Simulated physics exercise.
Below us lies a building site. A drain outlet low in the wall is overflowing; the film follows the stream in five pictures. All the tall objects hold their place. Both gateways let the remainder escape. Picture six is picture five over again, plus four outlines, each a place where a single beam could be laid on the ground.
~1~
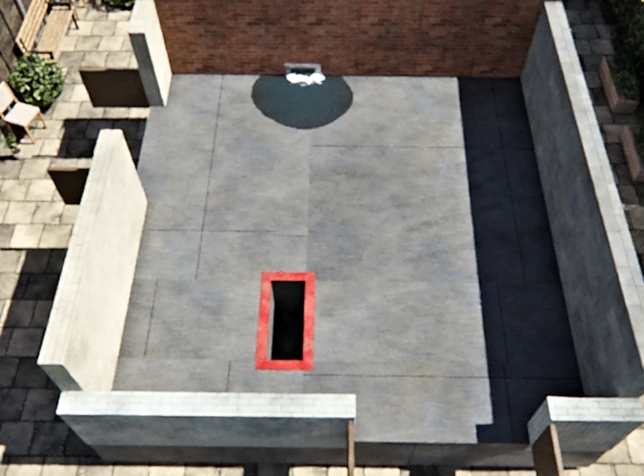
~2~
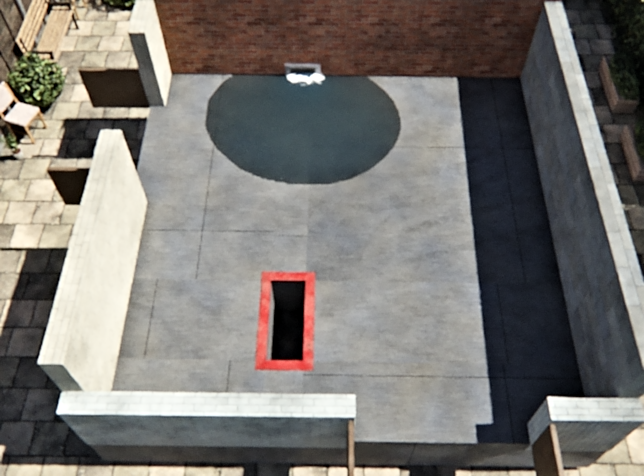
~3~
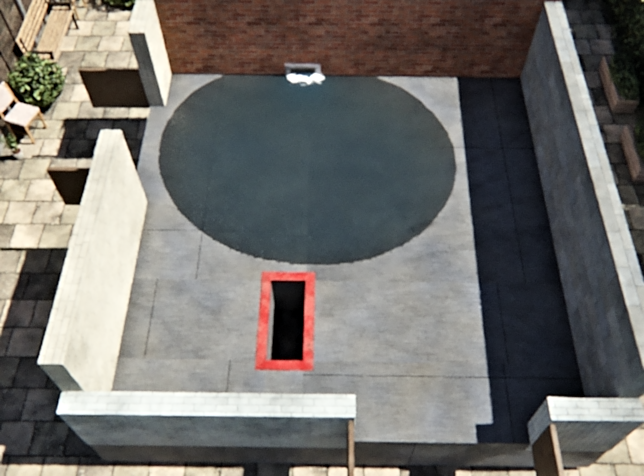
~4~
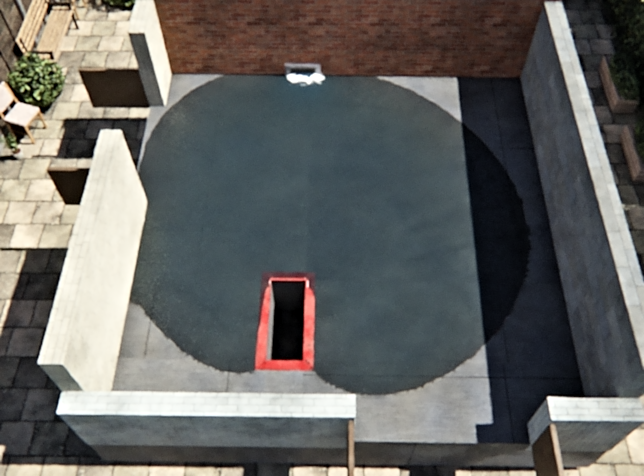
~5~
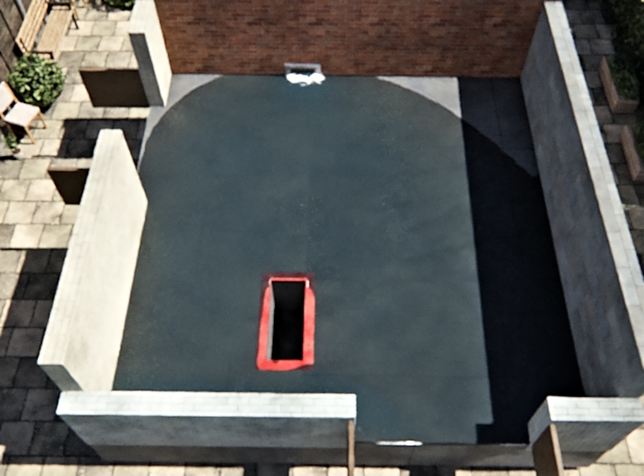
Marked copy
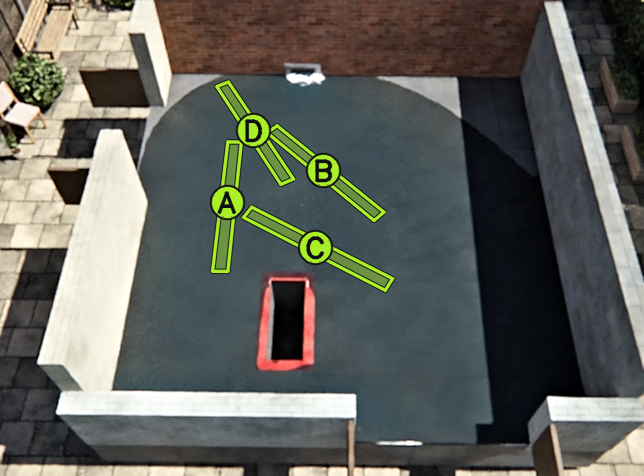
The video shows a walled concrete yard from above as a dark patch of water spreads from an outlet at the brick wall, widening across the floor, reaching and surrounding the red-edged rectangular pit, and covering most of the ground.
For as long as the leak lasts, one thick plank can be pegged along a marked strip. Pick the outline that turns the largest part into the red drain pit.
A beats the others.
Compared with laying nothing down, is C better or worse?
It is worse.
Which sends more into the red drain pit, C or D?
That would be D.
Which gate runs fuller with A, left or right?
More leaves on the right.
In lime, A from (220, 271) to (234, 142); B from (272, 129) to (379, 216); C from (247, 212) to (388, 284); D from (222, 84) to (287, 181).
For spot A, about 25 % of the stream goes into the red drain pit, about 75 % out by the gates.
For spot B, about 10 % of the stream goes into the red drain pit, about 90 % out by the gates.
For spot C, about 8 % of the stream goes into the red drain pit, about 92 % out by the gates.
For spot D, about 11 % of the stream goes into the red drain pit, about 89 % out by the gates.
